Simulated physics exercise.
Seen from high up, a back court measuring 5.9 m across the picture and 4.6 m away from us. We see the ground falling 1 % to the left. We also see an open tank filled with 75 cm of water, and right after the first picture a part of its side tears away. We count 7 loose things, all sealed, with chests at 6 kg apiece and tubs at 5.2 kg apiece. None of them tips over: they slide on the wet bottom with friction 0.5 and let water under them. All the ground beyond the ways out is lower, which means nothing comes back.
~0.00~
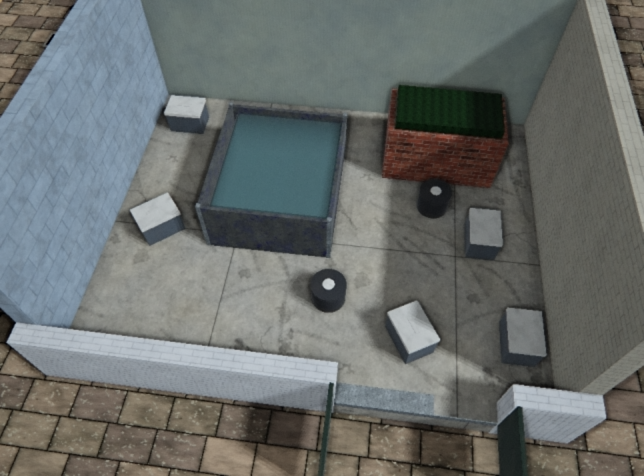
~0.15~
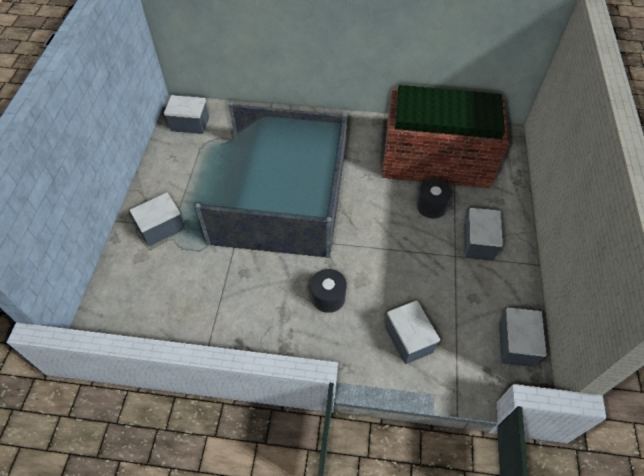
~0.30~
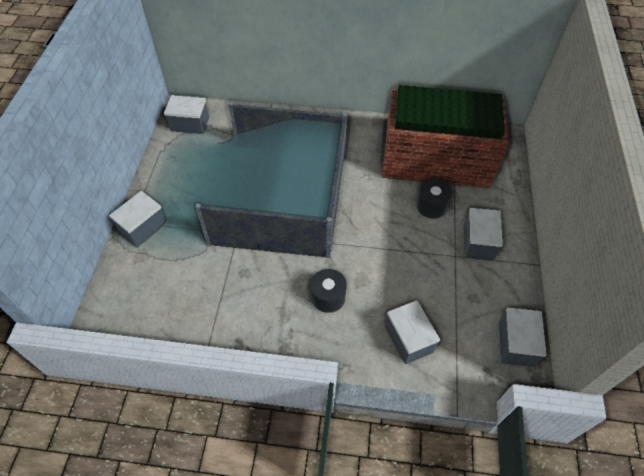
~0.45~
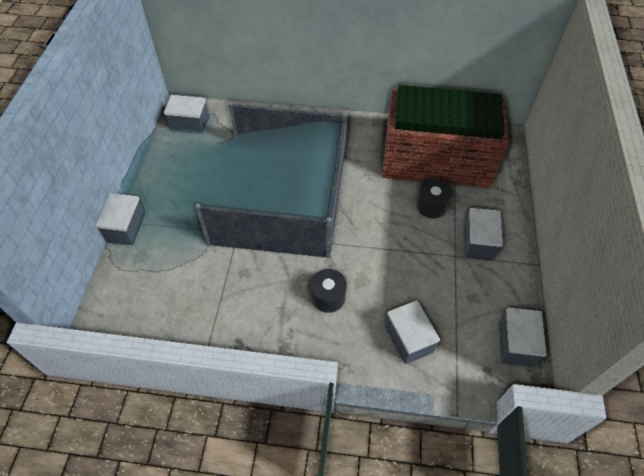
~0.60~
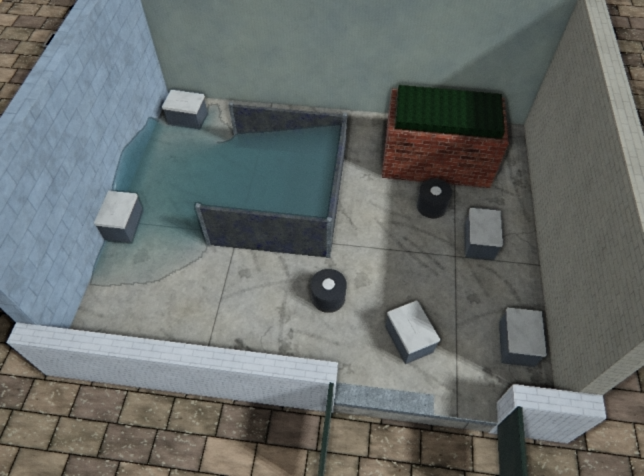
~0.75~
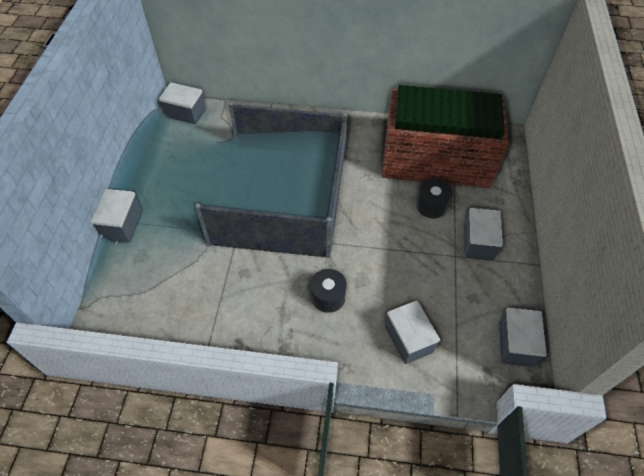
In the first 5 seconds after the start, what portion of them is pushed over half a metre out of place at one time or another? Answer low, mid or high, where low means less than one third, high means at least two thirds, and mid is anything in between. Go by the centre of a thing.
Mid.
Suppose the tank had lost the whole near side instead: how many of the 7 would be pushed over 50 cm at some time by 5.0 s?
Count: 6.
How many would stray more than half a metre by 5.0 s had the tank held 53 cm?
Then it comes to 4.
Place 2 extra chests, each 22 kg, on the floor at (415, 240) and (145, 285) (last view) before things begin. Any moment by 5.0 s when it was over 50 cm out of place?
Outcome: Stays within first, breaks the threshold second.
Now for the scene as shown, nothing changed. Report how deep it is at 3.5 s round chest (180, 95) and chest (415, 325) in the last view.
I'd put it at 13 cm and 5 cm respectively.
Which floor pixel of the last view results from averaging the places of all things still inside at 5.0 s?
It works out to somewhere near (470, 236) on the floor.
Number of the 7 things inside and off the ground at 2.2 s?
The number is 2.
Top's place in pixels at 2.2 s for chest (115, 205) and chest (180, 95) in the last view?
First one near (110, 308), second near (307, 116).
After 1.1 s 1 of 7 are over 50 cm from their spots; 1 afloat.
After 2.2 s 2 of 7 are over 50 cm from their spots; 2 afloat.
After 3.5 s 4 of 7 are over 50 cm from their spots; 2 afloat.
After 5.0 s 4 of 7 are over 50 cm from their spots, and 4 have been at some point; 6 afloat.
